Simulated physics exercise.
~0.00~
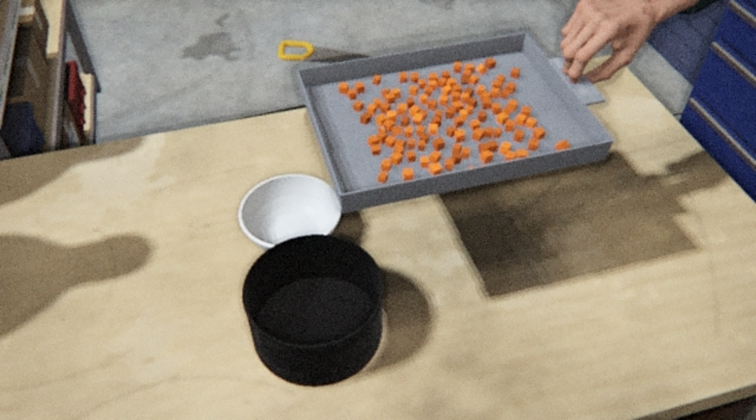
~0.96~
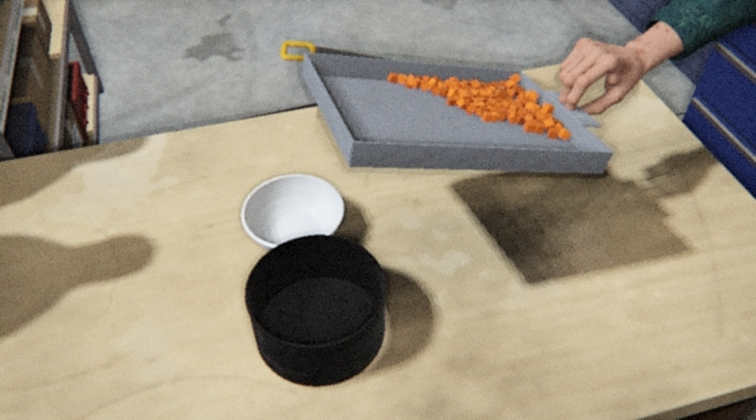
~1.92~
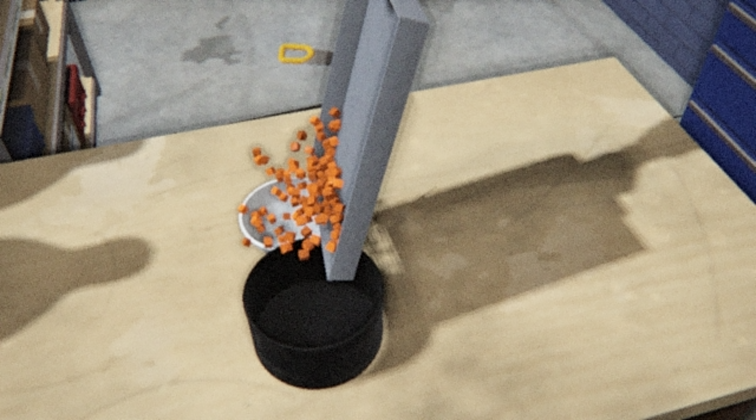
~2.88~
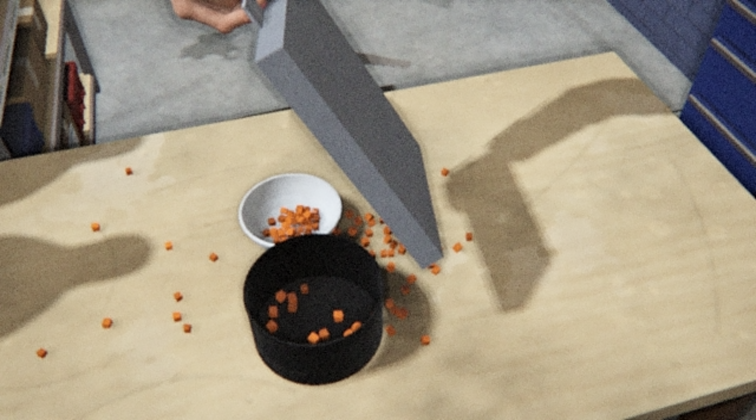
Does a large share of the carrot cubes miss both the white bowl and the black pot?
Yes, a large share ends up outside the two containers, with many cubes scattered on the table. The white bowl also catches a good share, while the black pot gets only a small part.
